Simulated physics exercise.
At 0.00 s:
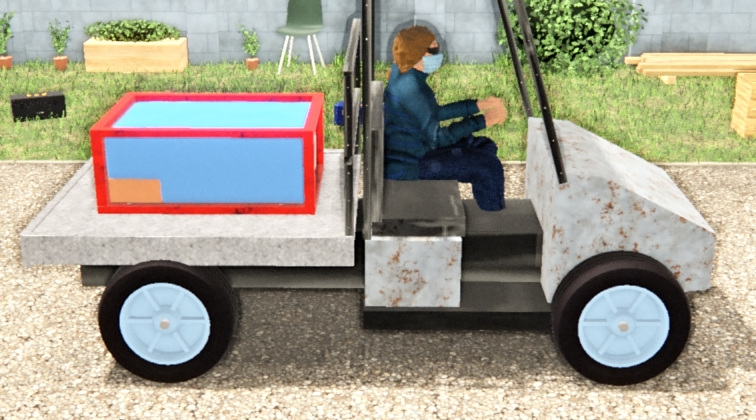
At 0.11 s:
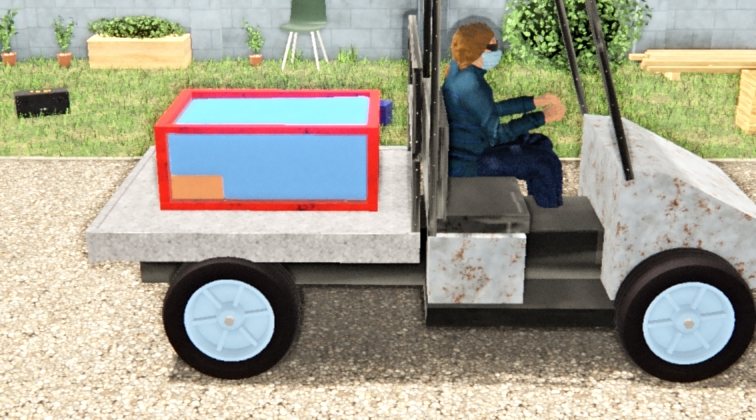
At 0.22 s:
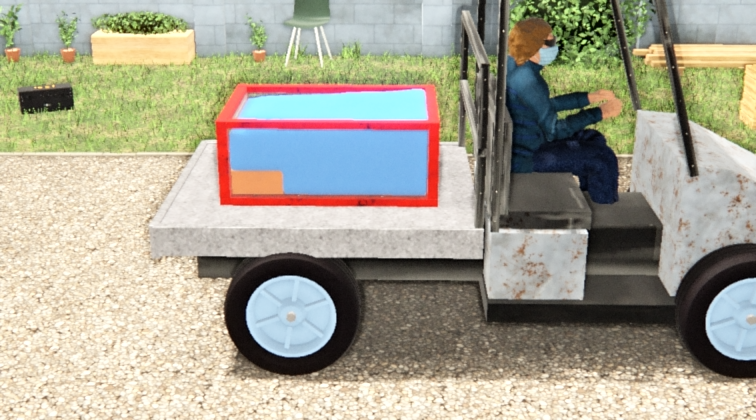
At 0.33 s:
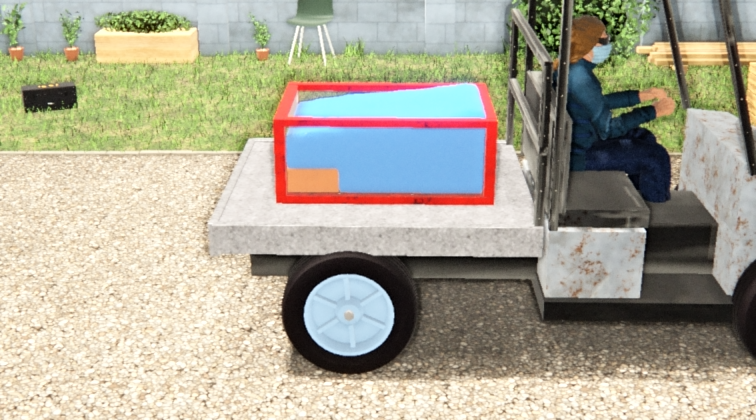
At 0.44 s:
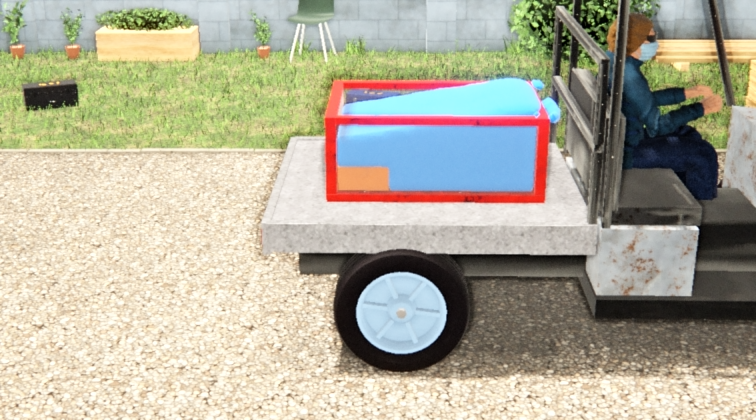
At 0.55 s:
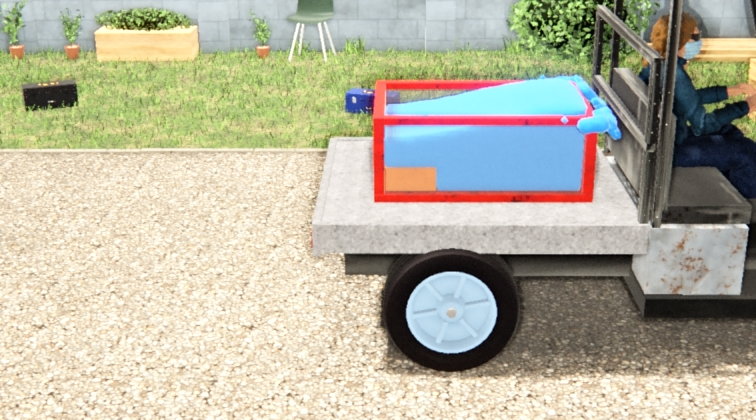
A utility buggy with a rust-speckled pale body and light blue wheels rolls to the right along a gravel strip, seen from the side and slightly above, with grass, planters, a green chair and a grey wall behind. A masked driver in dark blue sits forward of a red-rimmed, see-through tank of blue liquid on the flat bed. The liquid starts level, then climbs towards the tank's right end and bulges over the rim there, while the view stays still.
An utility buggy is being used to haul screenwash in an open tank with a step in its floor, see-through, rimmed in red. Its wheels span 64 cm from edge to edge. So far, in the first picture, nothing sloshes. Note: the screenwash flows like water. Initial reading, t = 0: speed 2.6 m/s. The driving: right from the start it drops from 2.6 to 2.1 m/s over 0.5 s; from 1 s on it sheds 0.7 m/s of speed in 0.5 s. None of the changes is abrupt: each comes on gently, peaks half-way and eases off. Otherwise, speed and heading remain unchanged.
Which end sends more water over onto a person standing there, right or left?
The right end does.
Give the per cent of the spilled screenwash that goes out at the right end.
Some 50 per cent of it.
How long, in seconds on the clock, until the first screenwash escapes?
I'd put it close to 0.6 seconds.
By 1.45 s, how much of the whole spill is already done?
By then it's around 20 per cent.
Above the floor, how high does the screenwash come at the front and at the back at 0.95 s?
Close to 32 cm at the front end and 38 cm at the back end.
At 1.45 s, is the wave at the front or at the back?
Towards the fore end.
By 0.95 s front 32 cm, middle 33 cm, back 37 cm above the lowest part of the floor; the loss stands at 2 per cent, over the right end, a little elsewhere.
By 1.45 s front 41 cm, middle 34 cm, back 27 cm above the lowest part of the floor; the loss stands at 3 per cent, over the right end, a little elsewhere.
By 2.05 s front 30 cm, middle 32 cm, back 35 cm above the lowest part of the floor; the loss stands at 7 per cent, over the right end, a little elsewhere.
By 4.49 s the loss stands at 11 per cent, over the right end and the left end, a little elsewhere; the right end has passed 5 per cent and the left end 3.
